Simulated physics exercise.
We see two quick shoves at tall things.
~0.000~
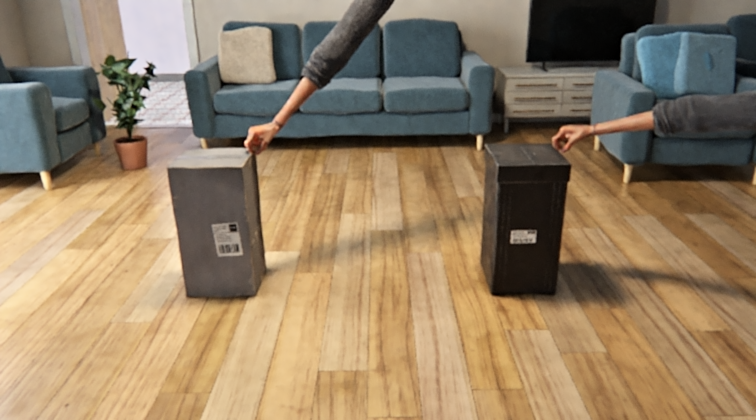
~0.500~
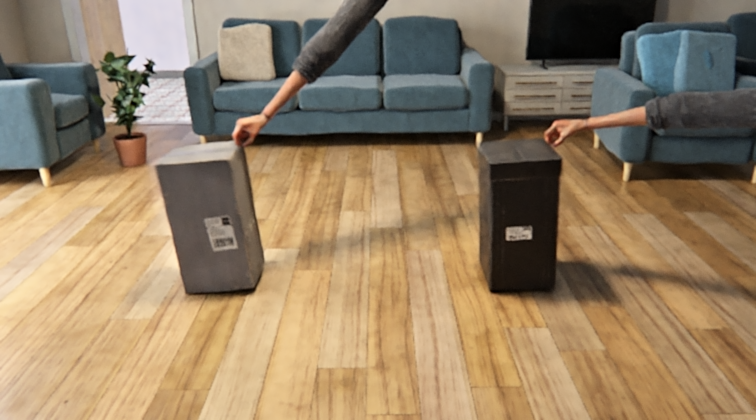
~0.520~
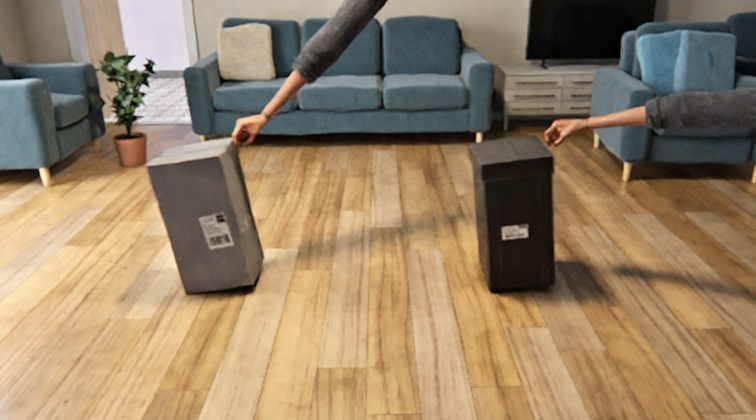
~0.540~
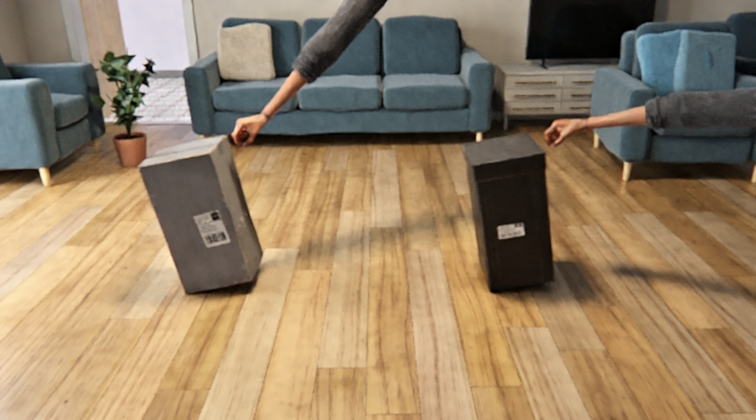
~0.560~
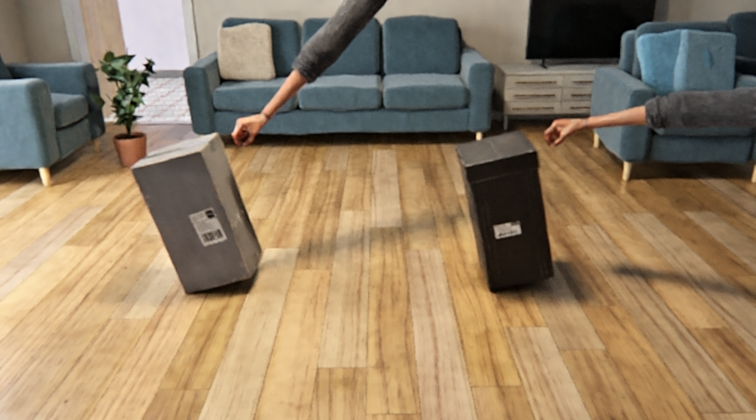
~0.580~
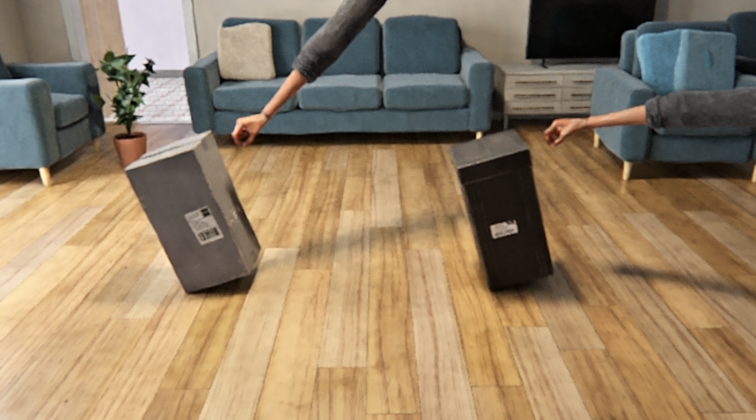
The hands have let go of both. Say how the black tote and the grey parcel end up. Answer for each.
The black tote goes down on its side; the grey parcel goes down on its side.
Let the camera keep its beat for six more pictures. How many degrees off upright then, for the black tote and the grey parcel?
About 30° and 35°.
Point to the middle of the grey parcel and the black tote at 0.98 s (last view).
The grey parcel around (123, 244); the black tote around (422, 241).
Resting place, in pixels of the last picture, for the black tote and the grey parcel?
About (421, 248), and the other about (122, 250).
After 0.78 s, black tote 42° off upright near (466, 212); grey parcel 44° off upright near (162, 215).
After 0.98 s, black tote on its side near (422, 241); grey parcel on its side near (123, 244).
At rest (3.5 s), the black tote topples, near (421, 248); the grey parcel topples, near (122, 250).
